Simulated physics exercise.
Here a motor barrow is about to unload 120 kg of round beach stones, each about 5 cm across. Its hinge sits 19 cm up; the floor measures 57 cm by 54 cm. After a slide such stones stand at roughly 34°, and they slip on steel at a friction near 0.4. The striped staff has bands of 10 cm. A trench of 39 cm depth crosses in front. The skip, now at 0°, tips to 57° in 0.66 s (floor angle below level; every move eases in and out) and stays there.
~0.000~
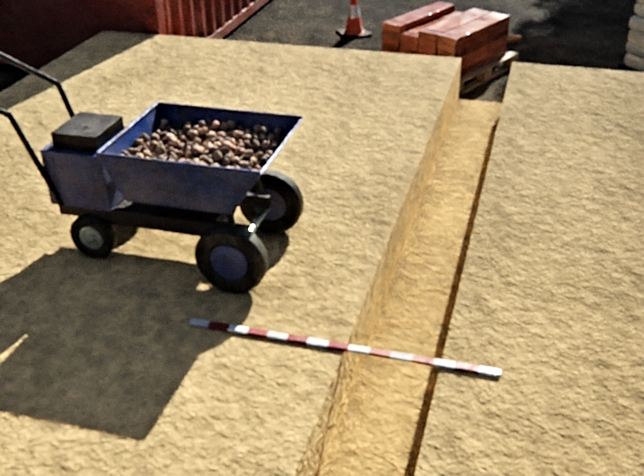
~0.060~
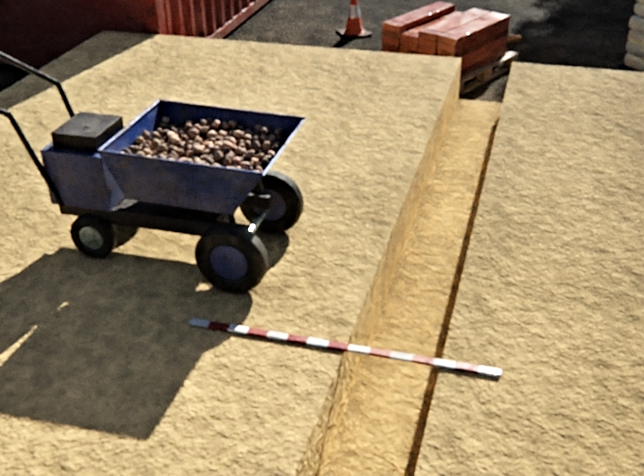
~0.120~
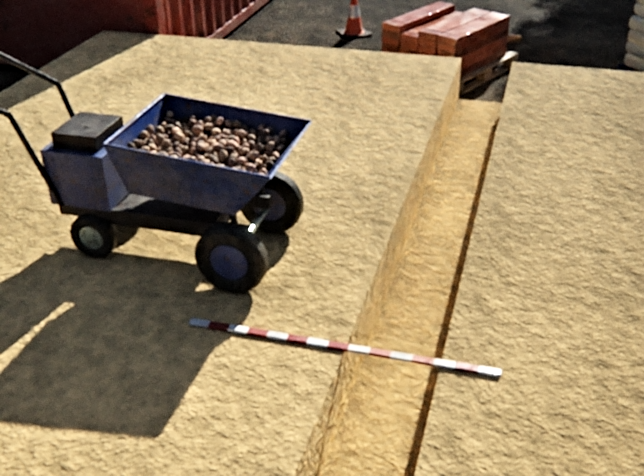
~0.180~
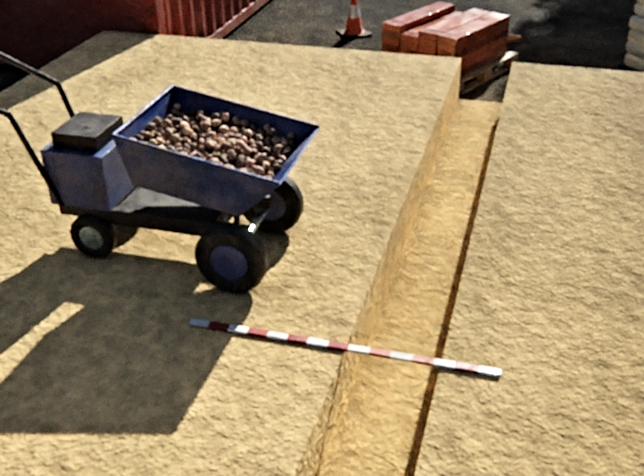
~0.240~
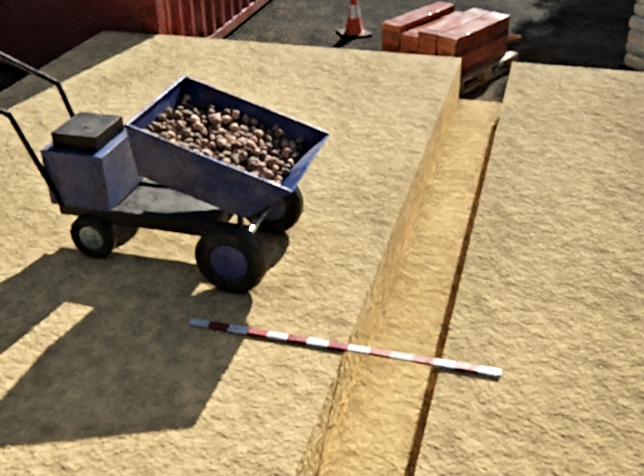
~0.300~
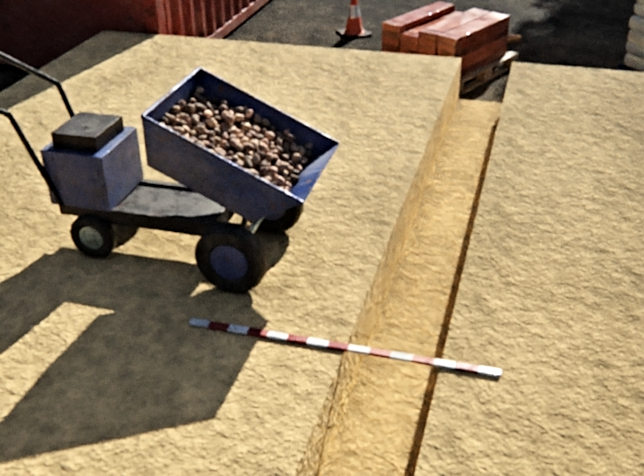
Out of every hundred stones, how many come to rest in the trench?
Close to 61 in a hundred.
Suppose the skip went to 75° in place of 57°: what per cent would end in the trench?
Then about 95 per cent.
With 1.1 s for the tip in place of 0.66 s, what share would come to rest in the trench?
Then about 55 per cent.
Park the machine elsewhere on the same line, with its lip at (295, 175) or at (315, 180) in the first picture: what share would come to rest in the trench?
First some 65, then 50 per cent.
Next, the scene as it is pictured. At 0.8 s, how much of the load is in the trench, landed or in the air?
About 5 per cent by then.
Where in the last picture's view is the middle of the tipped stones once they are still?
Around (415, 333).
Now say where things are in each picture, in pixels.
Lip at (261, 174), floor tilted 0°, highest stones at (222, 128), in the first picture.
The skip is at 1°, its lip at (263, 175); the top of the load is at (212, 128); the stones move at 0.3 m/s on average, in the second picture.
The skip is at 5°, its lip at (270, 178); the top of the load is at (186, 128); the stones move at 0.6 m/s on average, in the third picture.
The skip is at 10°, its lip at (279, 184); the top of the load is at (184, 122); the stones move at 0.9 m/s on average, in the fourth picture.
The skip is at 17°, its lip at (291, 193); the top of the load is at (180, 112); the stones move at 1.0 m/s on average, in the fifth picture.
Lip at (302, 203), floor tilted 25°, highest stones at (190, 105); the stones move at 1.1 m/s on average, in the sixth picture.
After 0.5 s the floor is at 49°; 100 % in the skip; the foremost stones are at (320, 210).
After 0.8 s the floor is at 57°; 90 % in the skip, 5 % short of the trench, 5 % in the trench; the foremost stones are at (387, 282).
After 1.1 s the floor is at 57°; 51 % in the skip, 4 % short of the trench, 45 % in the trench; the foremost stones are at (455, 323).
After 3.1 s the floor is at 57°; 32 % in the skip, 8 % short of the trench, 61 % in the trench; the foremost stones are at (461, 346).
